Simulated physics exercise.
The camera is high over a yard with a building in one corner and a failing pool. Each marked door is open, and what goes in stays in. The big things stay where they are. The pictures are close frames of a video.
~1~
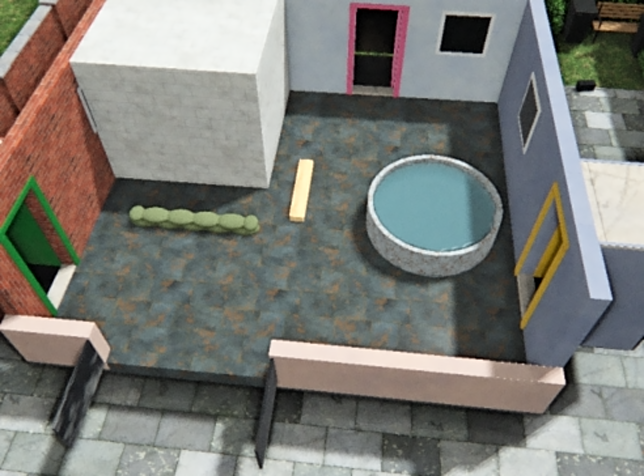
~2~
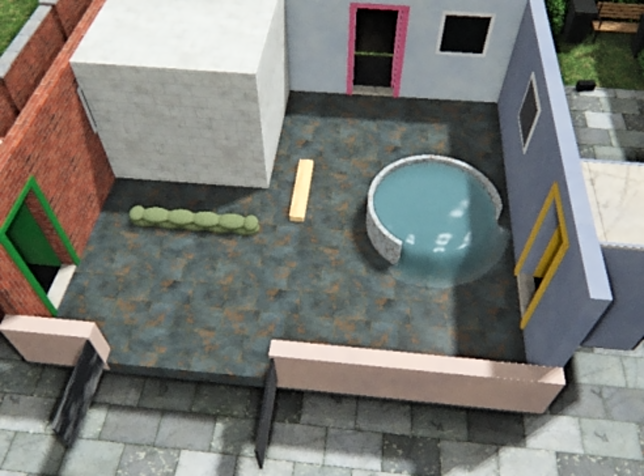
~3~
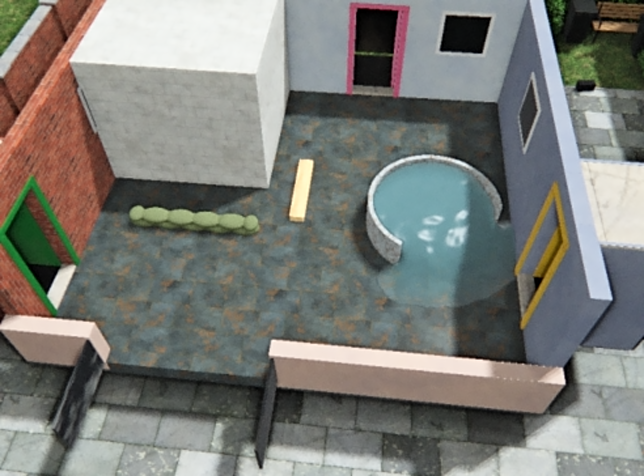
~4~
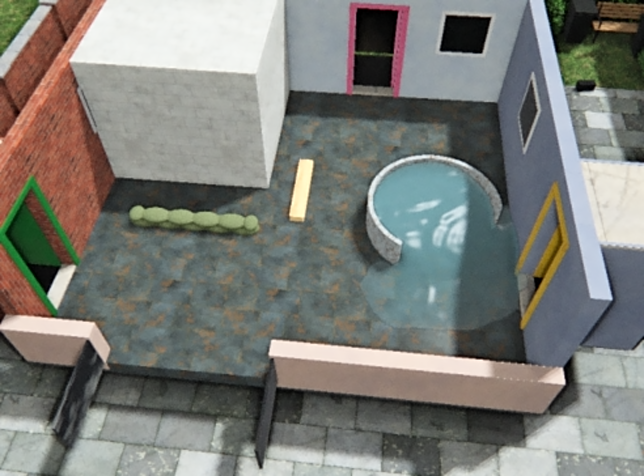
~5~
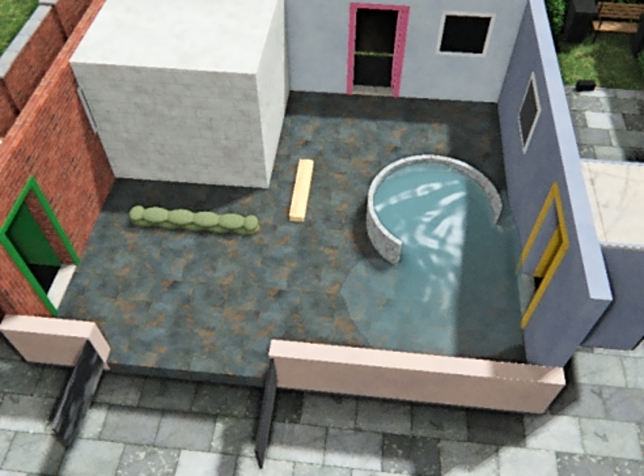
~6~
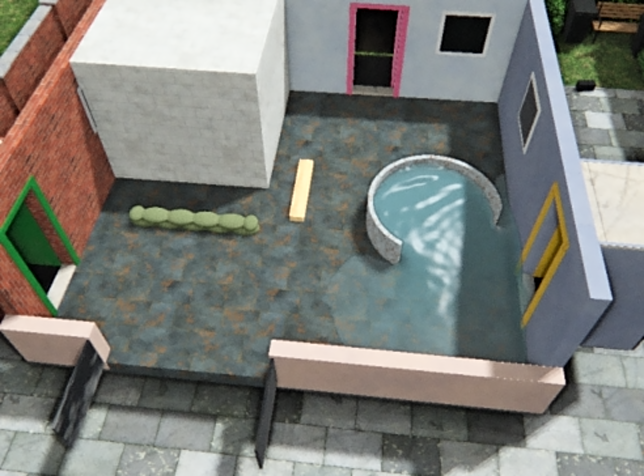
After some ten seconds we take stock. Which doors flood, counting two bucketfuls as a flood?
In the end: The yellow door lets in a lot; the green door lets in a lot; the pink door admits no more than that.
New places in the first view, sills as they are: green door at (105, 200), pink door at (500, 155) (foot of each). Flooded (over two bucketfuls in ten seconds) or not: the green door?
Green door lets more in.
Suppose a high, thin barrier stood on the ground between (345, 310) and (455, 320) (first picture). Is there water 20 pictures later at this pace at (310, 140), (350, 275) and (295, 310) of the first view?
In turn: Free of water, wet, covered.
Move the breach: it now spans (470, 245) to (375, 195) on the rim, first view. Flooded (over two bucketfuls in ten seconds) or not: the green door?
Green door goes over.
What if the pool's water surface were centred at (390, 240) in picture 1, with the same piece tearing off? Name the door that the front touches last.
The pink door.
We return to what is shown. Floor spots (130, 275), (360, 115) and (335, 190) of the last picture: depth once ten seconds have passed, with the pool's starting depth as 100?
Roughly 16, 2 and 2 per cent, in turn.
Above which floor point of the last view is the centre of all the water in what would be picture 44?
Roughly at (314, 266).
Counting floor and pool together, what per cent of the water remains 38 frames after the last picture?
I make it 86 per cent.
A moment on, water covers 20 % of the floor; the yellow door over two buckets in, the green door not reached, the pink door not reached.
Next, water covers 25 % of the floor; the yellow door over two buckets in, the green door not reached, the pink door not reached.
Then, water covers 50 % of the floor; the yellow door far over two buckets in, the green door not reached, the pink door not reached.
Later, water covers 70 % of the floor; the yellow door far over two buckets in, the green door over two buckets in, the pink door wet at the sill, nothing in.
In the end, water covers 65 % of the floor; the yellow door far over two buckets in, the green door far over two buckets in, the pink door wet at the sill, nothing in.
